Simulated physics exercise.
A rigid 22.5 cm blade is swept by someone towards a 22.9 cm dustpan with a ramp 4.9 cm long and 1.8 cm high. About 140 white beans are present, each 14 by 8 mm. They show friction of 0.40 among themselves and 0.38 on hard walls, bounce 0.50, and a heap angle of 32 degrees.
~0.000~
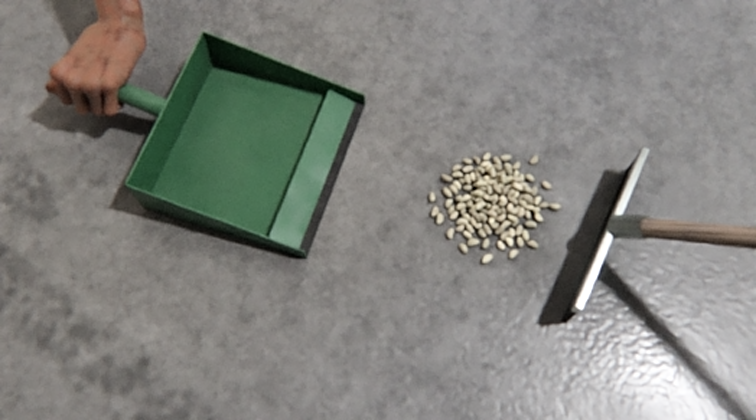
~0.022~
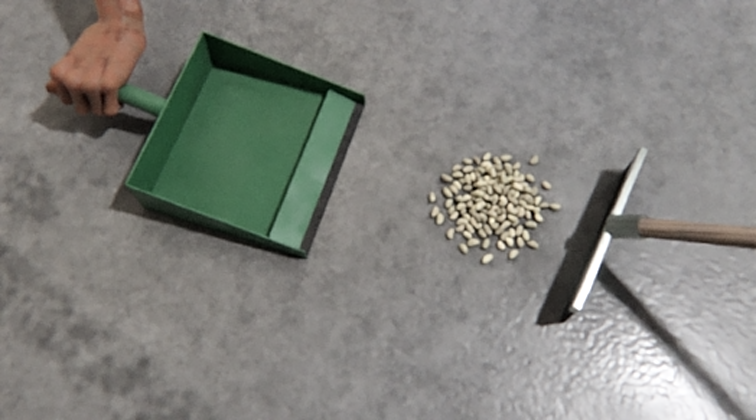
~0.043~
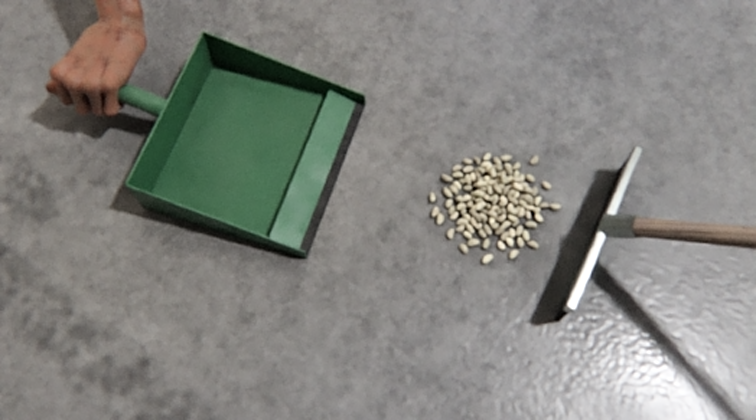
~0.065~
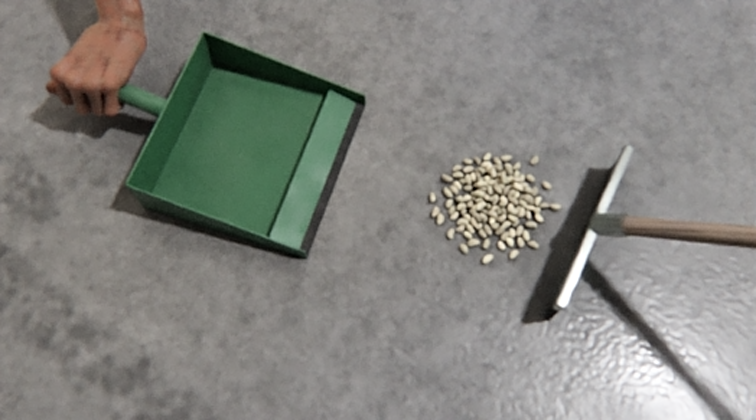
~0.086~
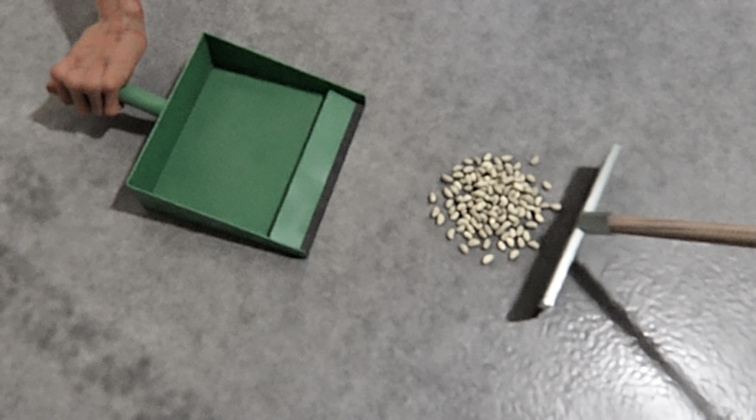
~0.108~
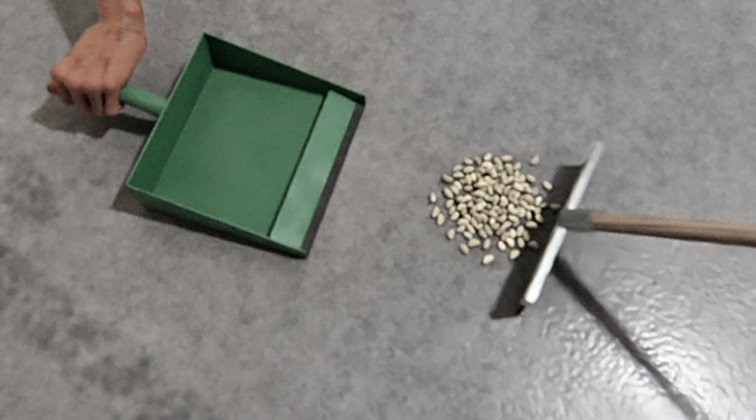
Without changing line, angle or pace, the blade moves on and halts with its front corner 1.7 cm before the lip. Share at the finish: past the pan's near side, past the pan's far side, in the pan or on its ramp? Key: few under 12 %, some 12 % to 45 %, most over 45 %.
Near side = few, far side = some, pan = some.
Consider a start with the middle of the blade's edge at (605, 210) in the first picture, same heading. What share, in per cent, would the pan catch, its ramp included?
Some 40 per cent.
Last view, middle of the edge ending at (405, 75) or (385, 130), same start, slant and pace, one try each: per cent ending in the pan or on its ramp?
The two tries give about 20 and 40 percent.
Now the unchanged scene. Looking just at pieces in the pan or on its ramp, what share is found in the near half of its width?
Share: Approx. 40 %.
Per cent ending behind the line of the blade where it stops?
Close to 5 percent.
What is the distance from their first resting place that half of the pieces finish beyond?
Some 20 cm.
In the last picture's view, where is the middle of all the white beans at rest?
Centre at rest, approx.: (345, 155) px.
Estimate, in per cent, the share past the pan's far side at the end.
Some 20 %.
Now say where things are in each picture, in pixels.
In the first frame, blade from (577, 308) to (642, 155), moved 0.0 cm, 0 of the pieces shifted so far; middle of the pieces at (495, 200); pan at (244, 150).
In the second frame, blade from (575, 308) to (640, 155), moved 0.2 cm, 0 of the pieces shifted so far; middle of the pieces at (495, 200).
In the third frame, blade from (569, 307) to (635, 154), moved 0.9 cm, 0 of the pieces shifted so far; middle of the pieces at (495, 201).
In the fourth frame, blade from (559, 306) to (625, 153), moved 2.1 cm, 0 of the pieces shifted so far; middle of the pieces at (495, 201).
In the fifth frame, blade from (545, 304) to (613, 151), moved 3.6 cm, 0 of the pieces shifted so far; middle of the pieces at (495, 201).
In the sixth frame, blade from (527, 302) to (596, 149), moved 5.7 cm, 0 of the pieces shifted so far; middle of the pieces at (495, 201); pan at (244, 151). Its pace works out near 0.97 m/s, heading 9 degrees towards the viewer's side.
Then, at 0.25 s, middle of the blade 15 cm from the lip; 0 % over the lip, far side 5 %, near side 0 %.
After 0.34 s, middle of the blade 6 cm from the lip; 0 % over the lip, far side 10 %, near side 0 %.
After 0.56 s, middle of the blade 4 cm from the lip; 45 % over the lip, far side 20 %, near side 0 %.
By 2.2 s all is still; near side 0 %, far side 20 %, pan 35 %, in front of the lip or behind the blade 45 %.
